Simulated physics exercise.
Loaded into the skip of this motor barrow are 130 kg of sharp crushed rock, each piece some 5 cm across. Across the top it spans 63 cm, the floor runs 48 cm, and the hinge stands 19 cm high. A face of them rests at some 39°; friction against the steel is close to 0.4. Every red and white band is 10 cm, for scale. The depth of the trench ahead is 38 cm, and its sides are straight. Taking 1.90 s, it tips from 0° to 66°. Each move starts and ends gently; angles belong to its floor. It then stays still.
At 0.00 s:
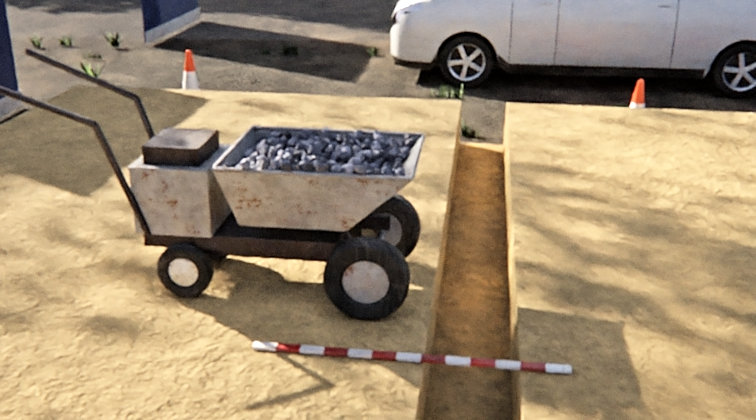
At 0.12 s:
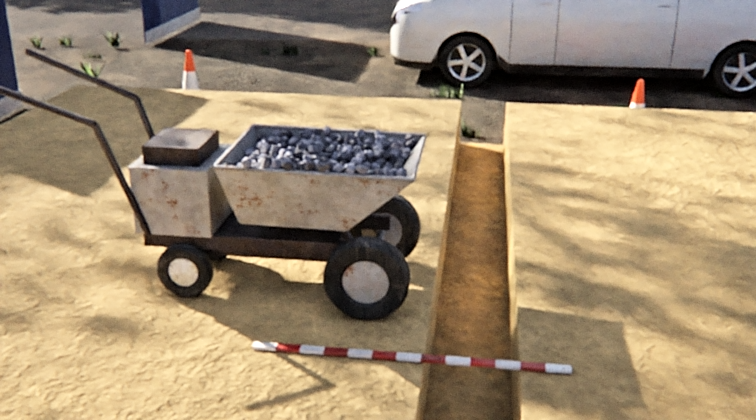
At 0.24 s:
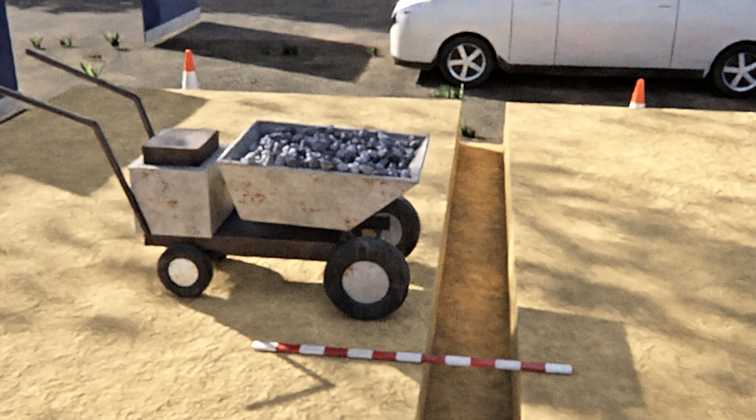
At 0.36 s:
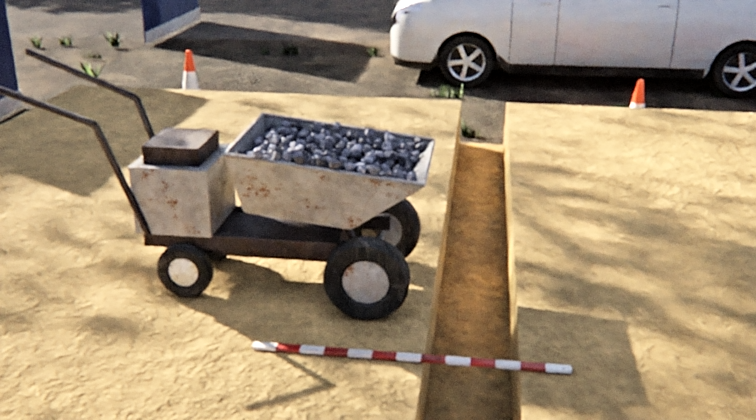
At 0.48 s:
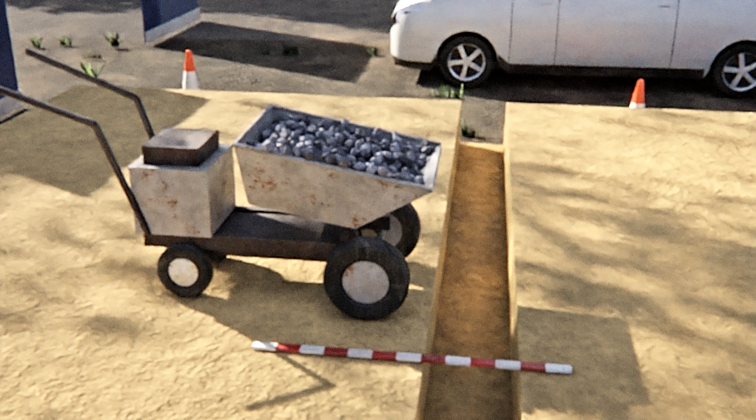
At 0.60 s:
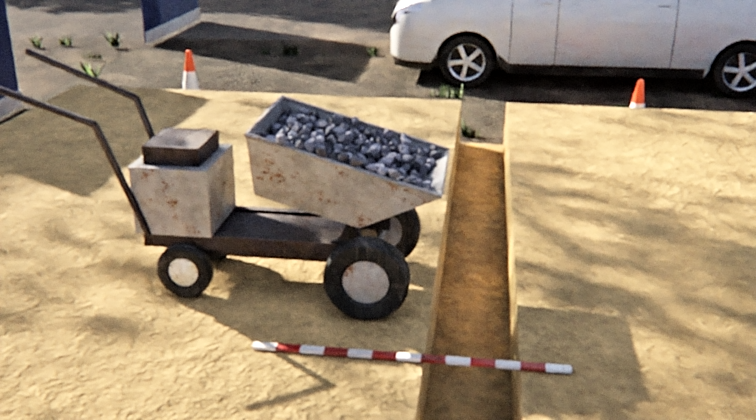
A motor barrow's skip full of crushed rock tilts gently toward the trench on its right.
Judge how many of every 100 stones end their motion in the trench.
I would put it near 68 out of 100.
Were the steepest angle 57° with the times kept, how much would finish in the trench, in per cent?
Roughly 45 per cent would end in the trench.
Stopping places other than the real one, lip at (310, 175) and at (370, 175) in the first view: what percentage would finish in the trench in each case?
The first start gives about 75 per cent, the second about 95.
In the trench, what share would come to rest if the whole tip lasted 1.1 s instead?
With that timing, about 60 per cent.
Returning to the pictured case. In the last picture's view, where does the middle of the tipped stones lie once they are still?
(499, 343).
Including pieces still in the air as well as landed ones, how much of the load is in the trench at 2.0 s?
Around 20 per cent of it.
After 1.4 s the floor is at 56°; 99 % in the skip; the foremost stones are at (483, 231).
After 2.0 s the floor is at 66°; 65 % in the skip, 18 % in the trench, 17 % past the trench; the foremost stones are at (575, 294).
After 2.3 s the floor is at 66°; 34 % in the skip, 32 % in the trench, 34 % past the trench; the foremost stones are at (640, 298).
After 4.3 s the floor is at 66°; 0 % in the skip, 68 % in the trench, 32 % past the trench; the foremost stones are at (664, 309).
